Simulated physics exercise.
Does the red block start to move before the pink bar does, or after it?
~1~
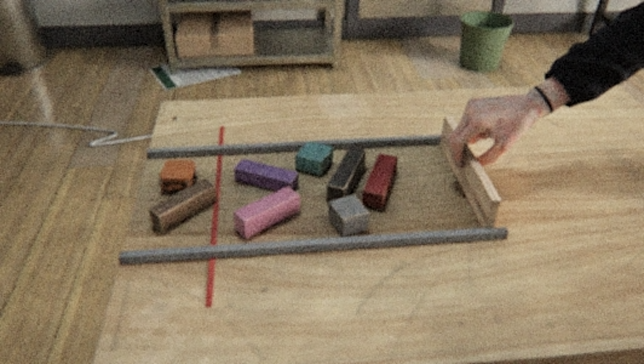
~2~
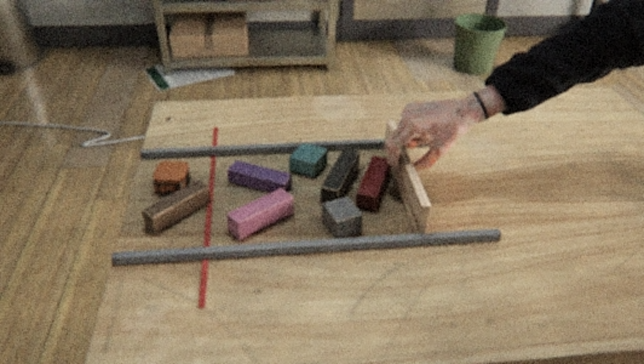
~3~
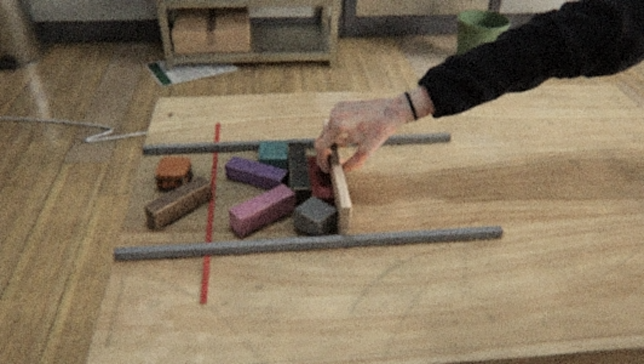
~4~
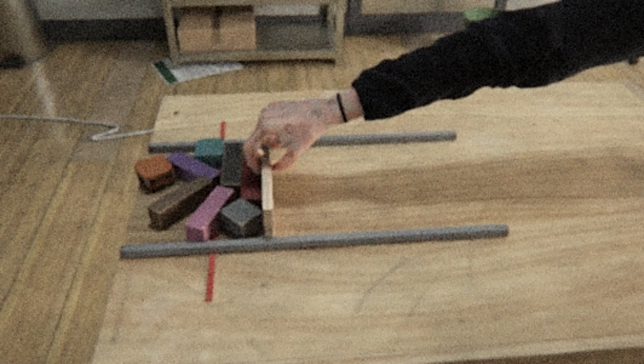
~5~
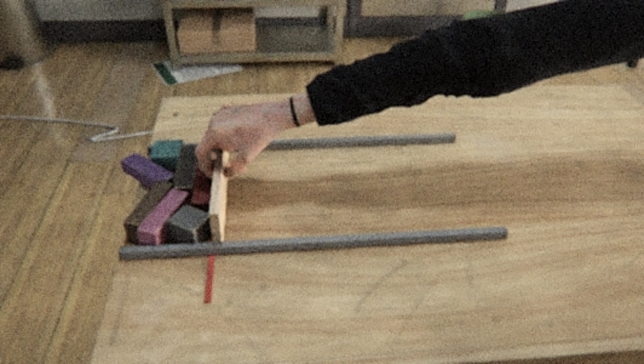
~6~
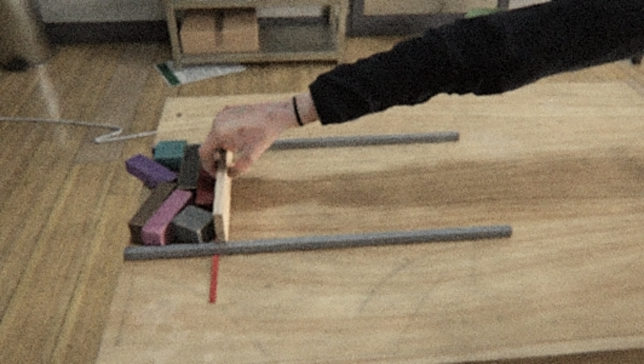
The red block starts to move first, pushed left as the board closes in, while the pink bar is still in its place. The pink bar only shifts afterwards, as the pieces crowd together.
